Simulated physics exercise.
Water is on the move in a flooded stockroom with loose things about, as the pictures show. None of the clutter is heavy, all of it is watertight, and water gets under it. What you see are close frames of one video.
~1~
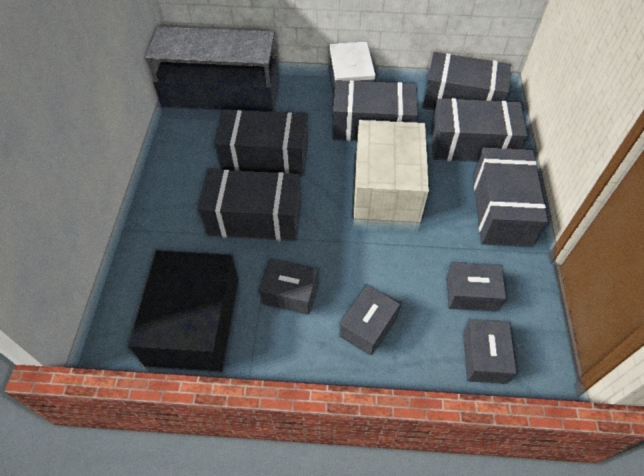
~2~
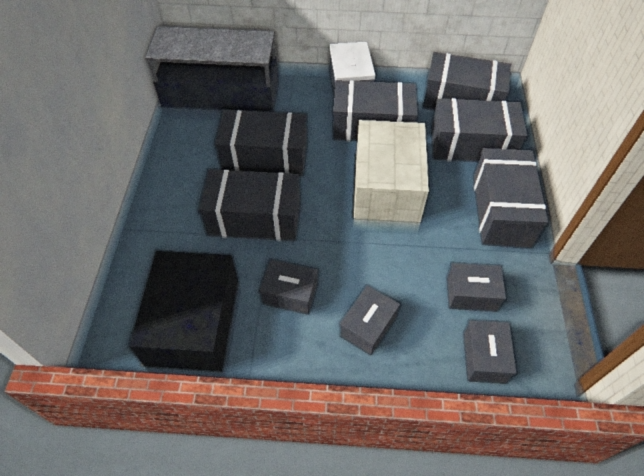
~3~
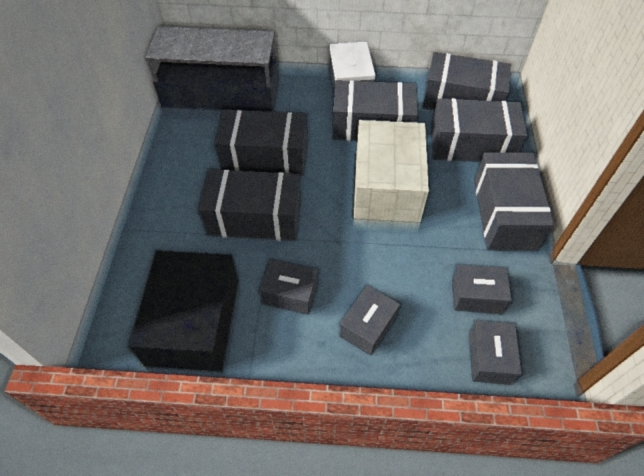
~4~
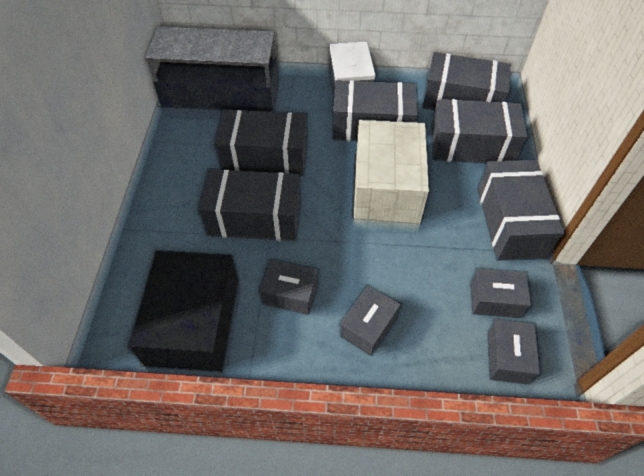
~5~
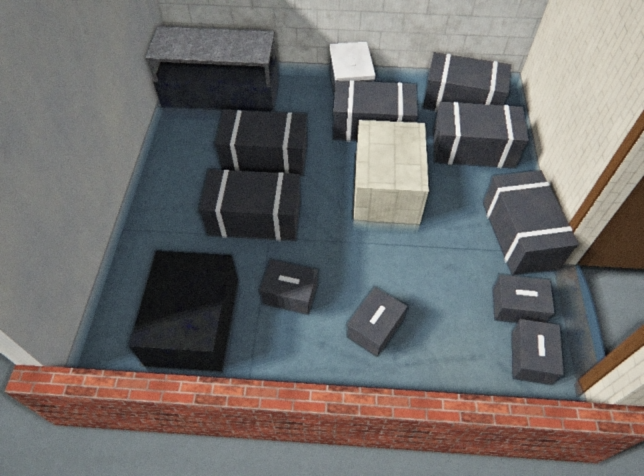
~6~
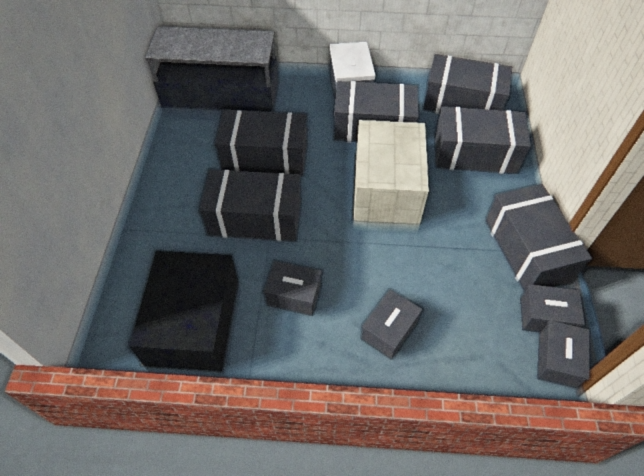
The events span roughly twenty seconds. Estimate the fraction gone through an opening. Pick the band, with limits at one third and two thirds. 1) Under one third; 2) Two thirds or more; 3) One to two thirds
Option 2: Two thirds or more.
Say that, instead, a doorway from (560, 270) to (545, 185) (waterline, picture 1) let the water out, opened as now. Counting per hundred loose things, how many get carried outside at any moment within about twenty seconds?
That would be around 70 %.
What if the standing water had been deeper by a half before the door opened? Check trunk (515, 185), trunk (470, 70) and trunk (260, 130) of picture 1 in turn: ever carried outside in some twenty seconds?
As listed: Escaped, escaped, remained.
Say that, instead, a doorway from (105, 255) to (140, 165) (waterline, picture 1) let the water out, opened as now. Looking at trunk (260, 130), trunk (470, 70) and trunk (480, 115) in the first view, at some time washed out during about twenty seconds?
As listed: Carried outside, still in, inside.
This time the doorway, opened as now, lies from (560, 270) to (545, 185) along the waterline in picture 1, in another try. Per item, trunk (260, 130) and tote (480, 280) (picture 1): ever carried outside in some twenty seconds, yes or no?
Outcome by order: Not lost; exits.
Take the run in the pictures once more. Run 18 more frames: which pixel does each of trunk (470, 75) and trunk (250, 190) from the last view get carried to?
Near (501, 116) and (396, 288).
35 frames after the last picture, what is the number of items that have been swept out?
By my count it is 7.
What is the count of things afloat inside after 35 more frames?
It comes to 4.
A moment on, 3 of 11 are out; 8 afloat.
Next, 5 of 11 are out; 6 afloat.
Later, 7 of 11 are out; 4 afloat.
In the end, 9 of 11 are out; 2 afloat.
